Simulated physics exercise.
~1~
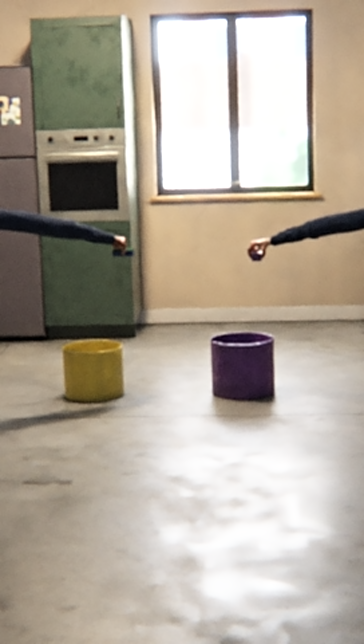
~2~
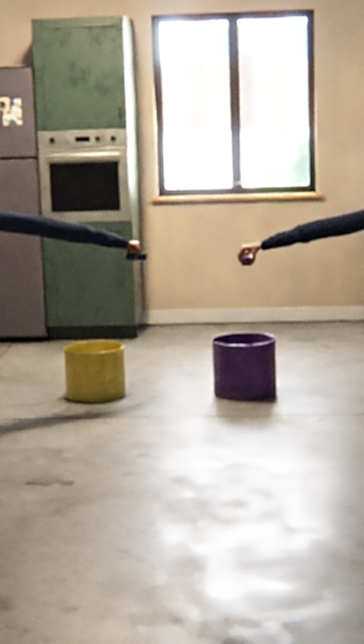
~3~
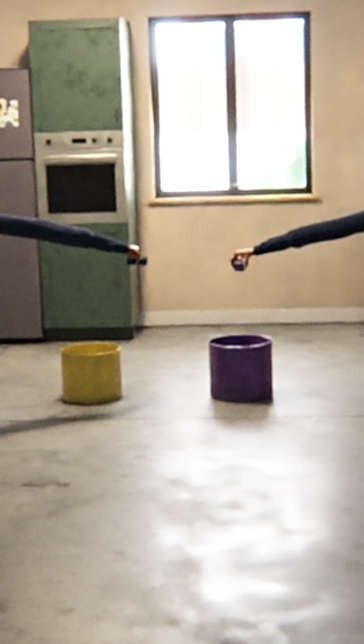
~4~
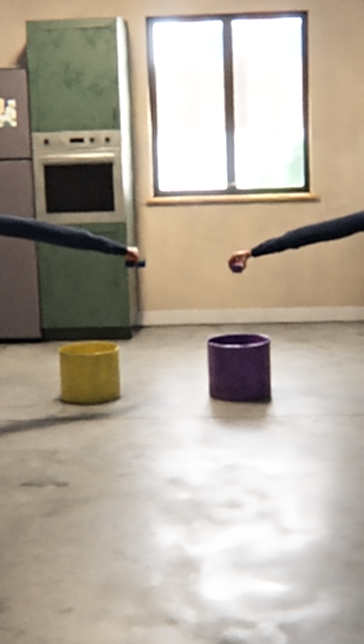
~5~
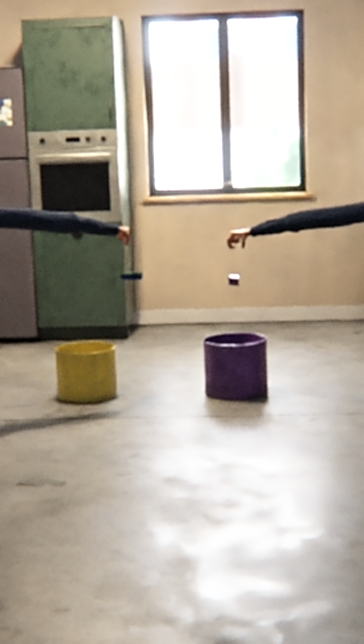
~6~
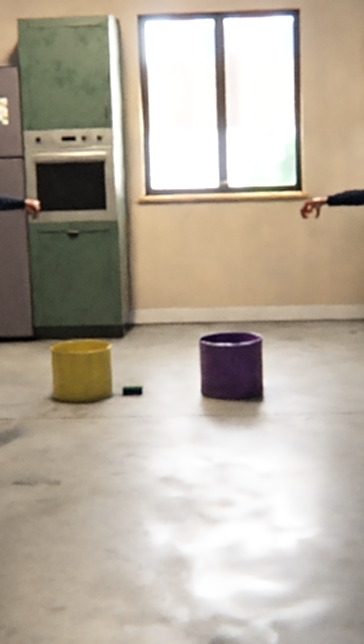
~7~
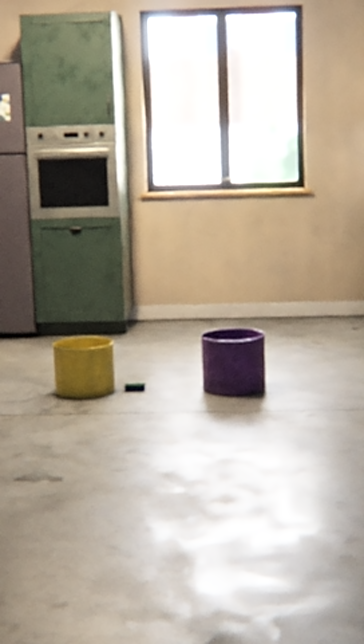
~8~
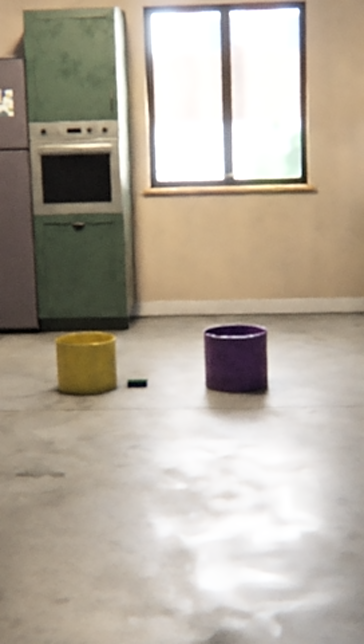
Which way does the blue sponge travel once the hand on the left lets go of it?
The blue sponge moves down, ending up on the floor just to the right of the yellow bin.
